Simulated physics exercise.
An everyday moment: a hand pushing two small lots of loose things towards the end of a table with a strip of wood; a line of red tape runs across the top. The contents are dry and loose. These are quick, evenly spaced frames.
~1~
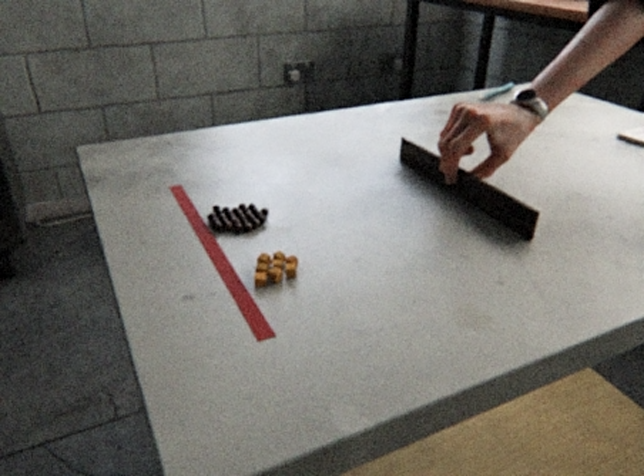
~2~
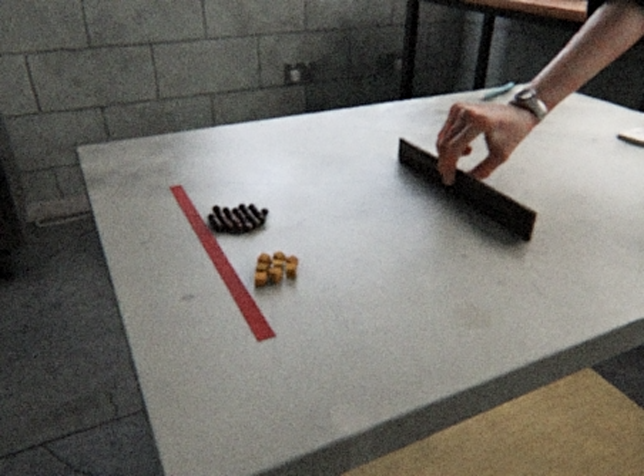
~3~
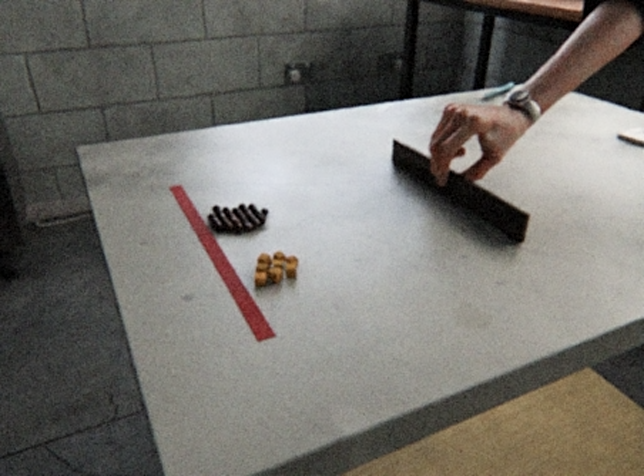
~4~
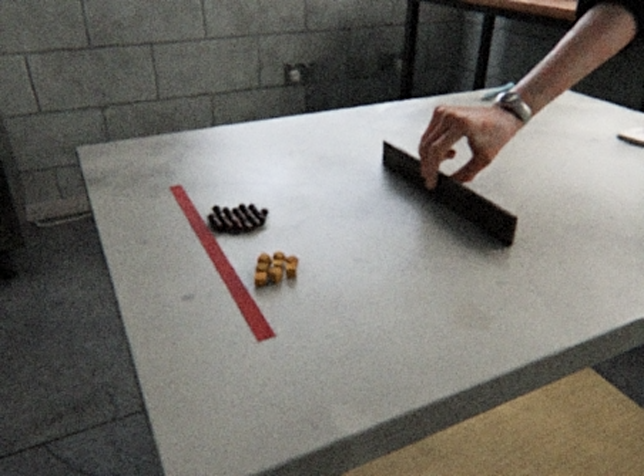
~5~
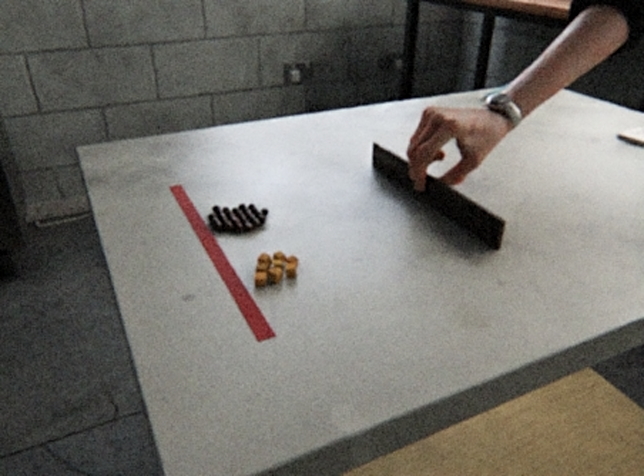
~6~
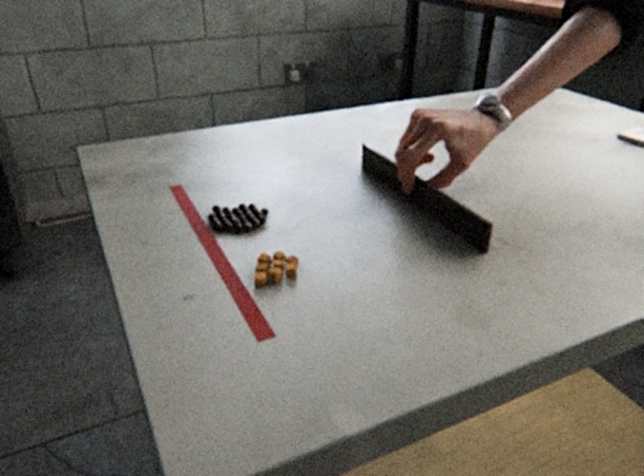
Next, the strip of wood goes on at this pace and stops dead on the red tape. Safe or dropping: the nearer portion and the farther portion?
Nearer portion: It all stops short of the edge. Farther portion: It tumbles over the end, in part at least.
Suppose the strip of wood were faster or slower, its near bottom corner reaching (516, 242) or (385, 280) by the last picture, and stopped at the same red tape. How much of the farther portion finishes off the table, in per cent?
Roughly 0 per cent, and 100 per cent.
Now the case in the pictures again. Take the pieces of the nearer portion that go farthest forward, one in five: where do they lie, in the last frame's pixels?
Roughly at (192, 298).
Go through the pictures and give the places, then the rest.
Strip of wood (523, 218), at rest; red tape (178, 191), well back from the edge; edge at (108, 274); nearer portion (278, 266), a few croutons; farther portion (242, 219), some chocolate balls, in the first picture.
Strip of wood (521, 218); farther portion (242, 219), in the second picture.
Strip of wood (514, 220); nearer portion (278, 266), in the third picture.
Strip of wood (502, 223); farther portion (242, 219), in the fourth picture.
Strip of wood (490, 227); nearer portion (278, 266), in the fifth picture.
Strip of wood (477, 230); red tape (178, 191); edge at (108, 274); nearer portion (278, 266); farther portion (242, 219), in the sixth picture.
Then, 0.47 s later than the last frame, strip of wood still moving, near (315, 198); nearer portion all on the table, its front near (261, 280); farther portion all on the table, its front near (218, 226).
Then, 0.97 s later than the last frame, strip of wood stopped at the red tape; nearer portion all on the table, its front near (190, 299); farther portion all on the table, its front near (142, 206).
Then, 1.25 s later than the last frame, strip of wood stopped at the red tape; nearer portion all on the table, its front near (189, 299); farther portion all on the table, its front near (95, 238).
When it is over, strip of wood stopped at the red tape; nearer portion all on the table, its front near (189, 299); farther portion almost all over the edge.
